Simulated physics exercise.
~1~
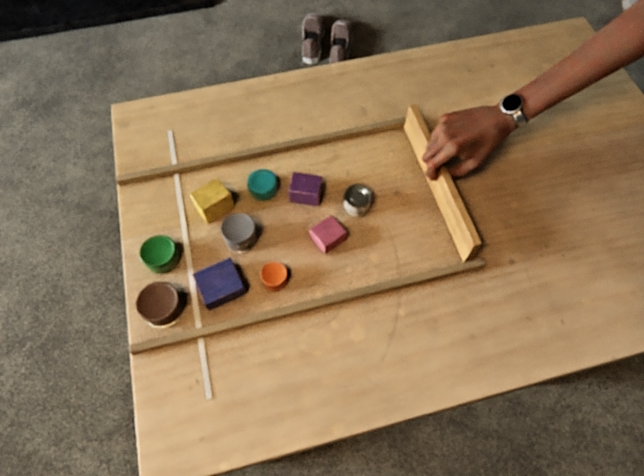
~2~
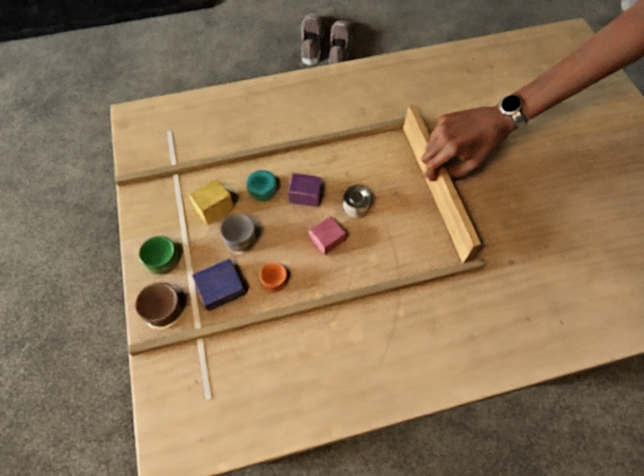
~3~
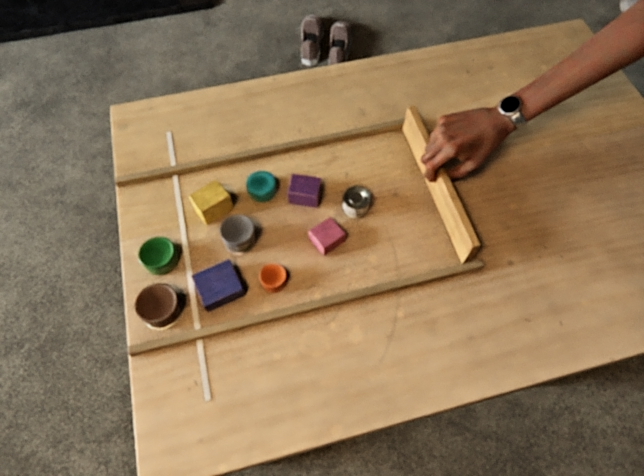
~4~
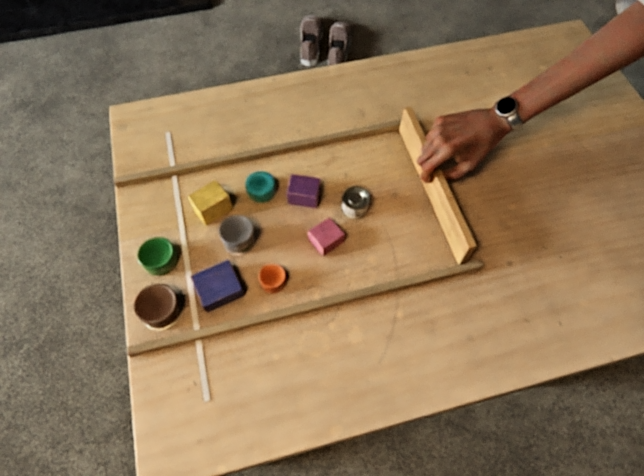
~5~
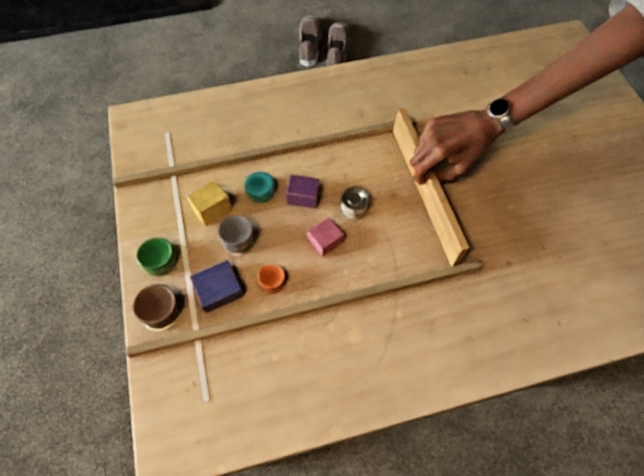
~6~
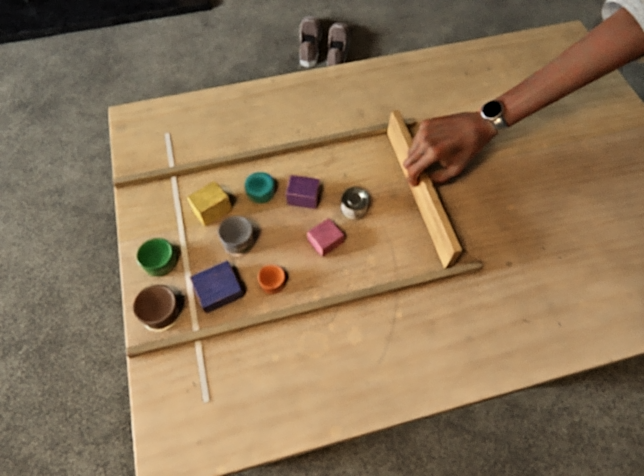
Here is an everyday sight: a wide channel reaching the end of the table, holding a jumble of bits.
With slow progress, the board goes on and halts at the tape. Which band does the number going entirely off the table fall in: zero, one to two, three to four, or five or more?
It falls in the one to two band.
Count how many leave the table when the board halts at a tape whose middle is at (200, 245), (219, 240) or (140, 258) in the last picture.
Per try: 1; 0; 5.
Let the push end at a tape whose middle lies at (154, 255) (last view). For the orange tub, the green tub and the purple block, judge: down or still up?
Going in order, the orange tub keeps its spot, then the green tub goes off the edge, then the purple block keeps its spot.
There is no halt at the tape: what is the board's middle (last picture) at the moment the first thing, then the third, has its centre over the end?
At (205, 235) for the first, at (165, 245) for the third.
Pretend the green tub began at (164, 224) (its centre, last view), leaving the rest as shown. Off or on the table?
From that start, the object then does not stay.
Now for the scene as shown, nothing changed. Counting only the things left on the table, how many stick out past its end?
I get 1.
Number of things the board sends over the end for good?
The number is 2.
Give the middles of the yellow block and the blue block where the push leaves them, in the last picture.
Roughly (135, 220) for the first and roughly (141, 308) for the second.
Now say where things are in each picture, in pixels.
In the first picture, brown pot (161, 305); green tub (160, 255); blue block (220, 284); board (439, 179); tape (187, 246).
In the second picture, green tub (159, 255); purple block (305, 190).
In the third picture, blue block (219, 286); orange tub (273, 278).
In the fourth picture, brown pot (159, 307); yellow block (211, 203).
In the fifth picture, green tub (157, 257); board (427, 183).
In the sixth picture, brown pot (158, 308); green tub (157, 257); blue block (217, 287); board (421, 185); tape (184, 248).
A little later, none off yet; brown pot at rest near (158, 308); green tub at rest near (157, 257); blue block at rest near (217, 287).
Next, none off yet; brown pot shifted a little near (138, 315); green tub shifted a little near (141, 262); blue block shifted about its own width near (180, 298).
When it is over, the number that fall off is one or two; down, green tub and brown pot.
